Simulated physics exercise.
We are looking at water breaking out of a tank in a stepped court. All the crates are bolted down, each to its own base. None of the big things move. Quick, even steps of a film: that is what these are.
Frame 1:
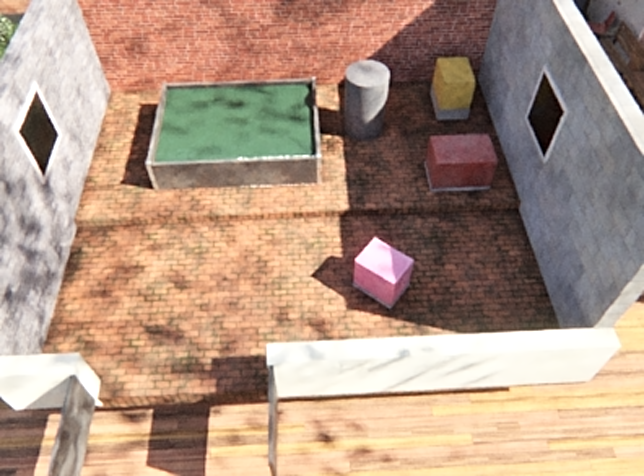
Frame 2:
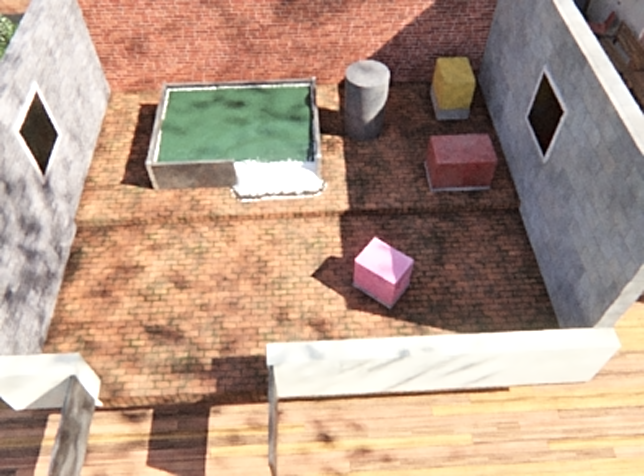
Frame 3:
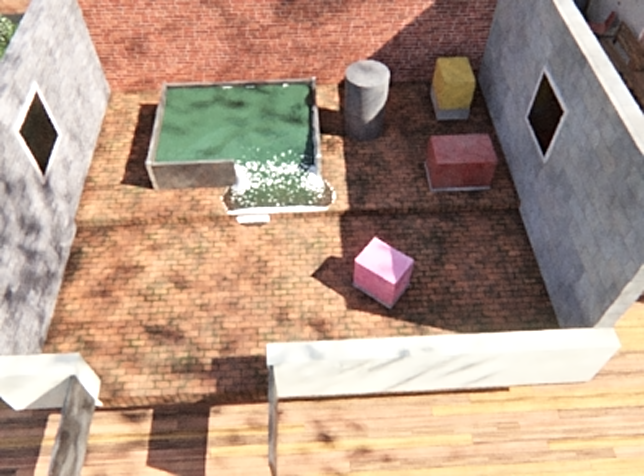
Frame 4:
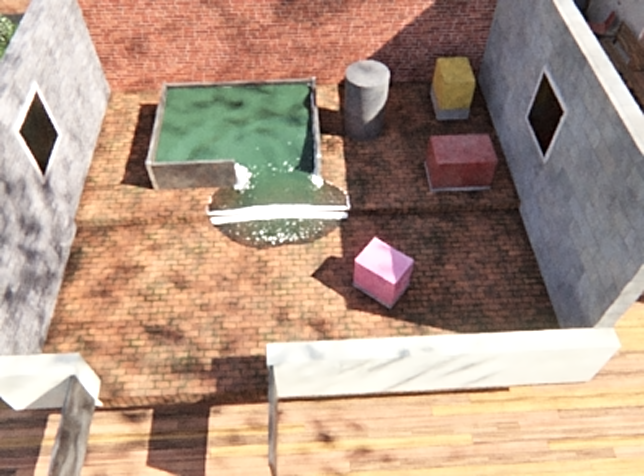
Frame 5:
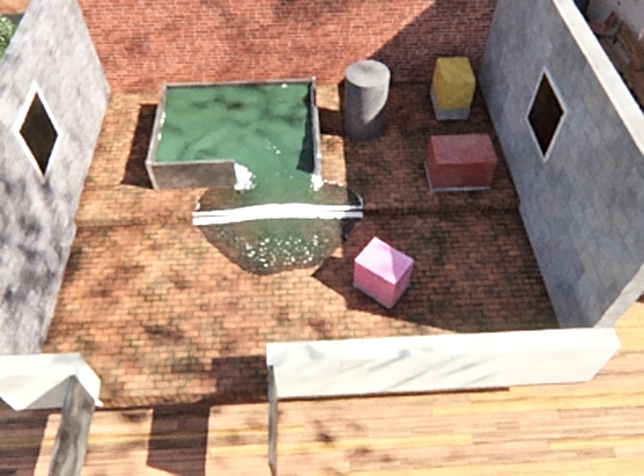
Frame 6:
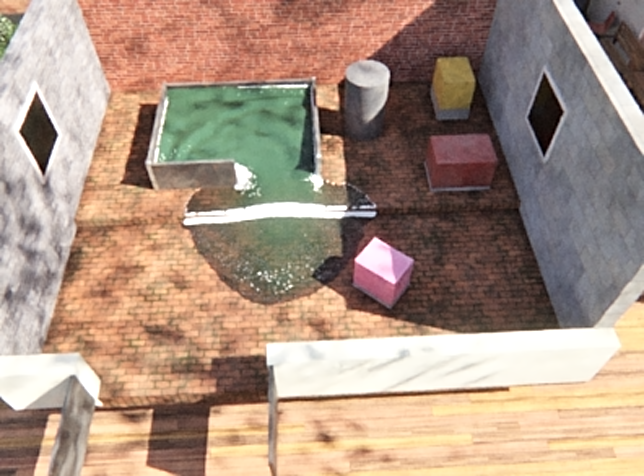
In this clip, green water in a rectangular tank breaks out through a gap in its near side and spreads in a widening, foamy sheet across the brick court, reaching close to the pink block while the other objects stay still.
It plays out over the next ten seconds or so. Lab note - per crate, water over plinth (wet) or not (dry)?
Yellow crate: Dry; pink crate: Wet; red crate: Dry.
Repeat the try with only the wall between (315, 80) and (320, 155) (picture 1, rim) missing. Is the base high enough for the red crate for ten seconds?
Looking at the red crate, it is hit.
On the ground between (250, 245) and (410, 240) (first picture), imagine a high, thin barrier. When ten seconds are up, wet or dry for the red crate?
Well, red crate is inundated then.
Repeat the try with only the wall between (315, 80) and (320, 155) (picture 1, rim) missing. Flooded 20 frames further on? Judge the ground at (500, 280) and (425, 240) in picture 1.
Going in the order you asked, the first is drenched and the second is drenched.
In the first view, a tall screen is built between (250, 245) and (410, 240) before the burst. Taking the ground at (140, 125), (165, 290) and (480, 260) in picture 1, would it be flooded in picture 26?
As listed: Not flooded, covered, covered.
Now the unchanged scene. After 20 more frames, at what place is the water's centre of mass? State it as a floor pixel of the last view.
Around pixel (286, 207) of the last picture.
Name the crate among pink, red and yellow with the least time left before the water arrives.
The pink crate.
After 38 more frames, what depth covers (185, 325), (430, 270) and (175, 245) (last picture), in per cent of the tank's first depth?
In the order asked, some 2, 16 and 2 in a hundred.
A moment on, water covers 25 % of the floor; the yellow crate not reached, the pink crate water round its plinth, the red crate not reached.
Next, water covers 35 % of the floor; the yellow crate not reached, the pink crate water round its plinth, the red crate not reached.
Then, water covers 45 % of the floor; the yellow crate not reached, the pink crate water round its plinth, the red crate not reached.
Later, water covers 45 % of the floor; the yellow crate not reached, the pink crate water round its plinth, the red crate water round its plinth.
In the end, water covers 55 % of the floor; the yellow crate stayed above the water, the pink crate was topped, the red crate stayed above the water.
